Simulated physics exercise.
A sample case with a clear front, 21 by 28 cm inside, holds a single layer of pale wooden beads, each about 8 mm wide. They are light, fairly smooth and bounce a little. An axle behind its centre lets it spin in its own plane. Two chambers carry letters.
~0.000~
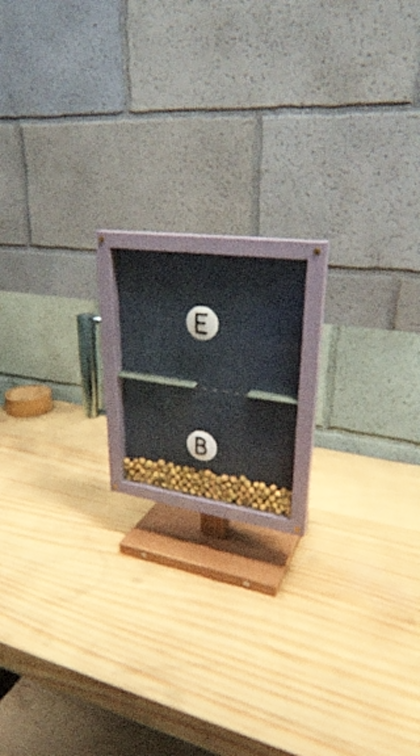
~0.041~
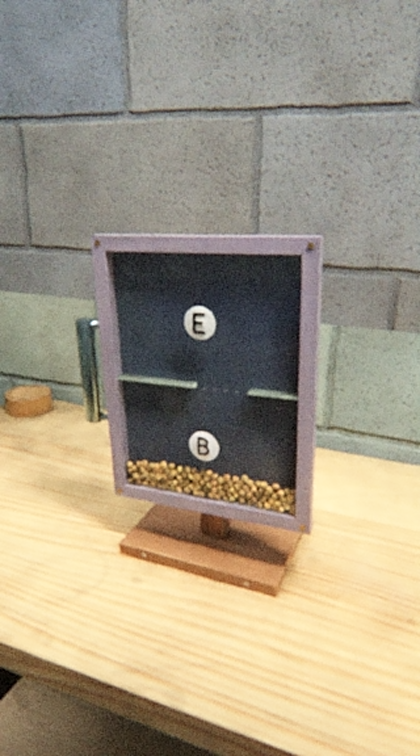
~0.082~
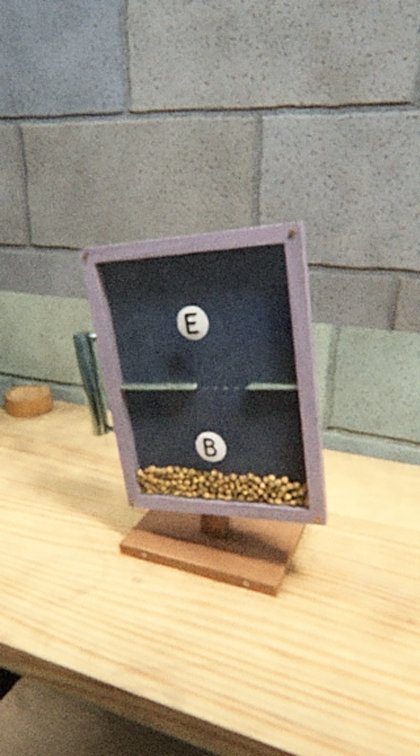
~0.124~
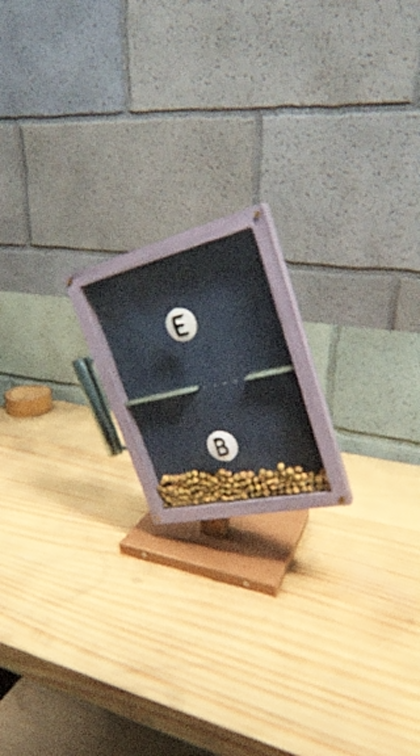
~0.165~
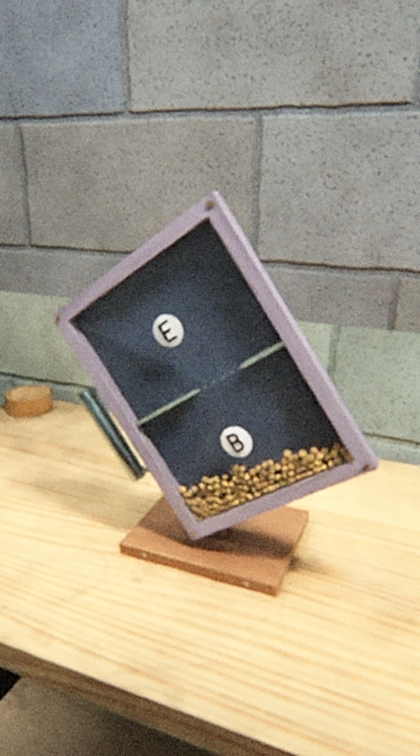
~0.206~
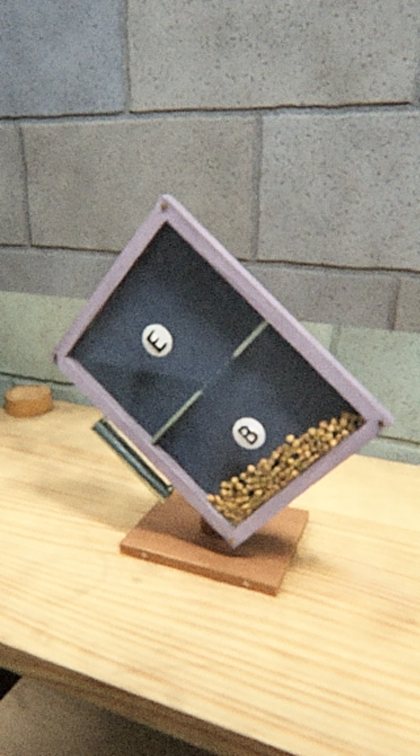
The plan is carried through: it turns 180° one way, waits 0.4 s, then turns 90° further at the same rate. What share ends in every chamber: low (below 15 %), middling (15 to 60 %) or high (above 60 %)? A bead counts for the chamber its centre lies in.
B middling, E middling.
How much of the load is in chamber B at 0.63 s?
Roughly 90 per cent.
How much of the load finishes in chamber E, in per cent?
Some 50 per cent.
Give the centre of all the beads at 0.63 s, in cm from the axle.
Some 4 cm right and 4 cm above.
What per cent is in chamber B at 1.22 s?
Some 50 per cent.
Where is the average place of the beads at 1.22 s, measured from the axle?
Some 3 cm right and 4 cm below.
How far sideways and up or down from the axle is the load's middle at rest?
Some 1 cm right and 9 cm below.
After 0.63 s, it stands 180° anticlockwise; the beads' middle is 4 cm right of and 4 cm above the centre; B 90 %, E 10 %.
After 1.22 s, it has come round 224° anticlockwise; the beads' middle is 3 cm right of and 4 cm below the centre; B 50 %, E 50 %.
After 1.42 s, it has come round 270° anticlockwise; the beads' middle is 3 cm right of and 6 cm below the centre; B 50 %, E 50 %.
All still by 2.3 s, it has come round 270° anticlockwise; B 50 %, E 50 %.
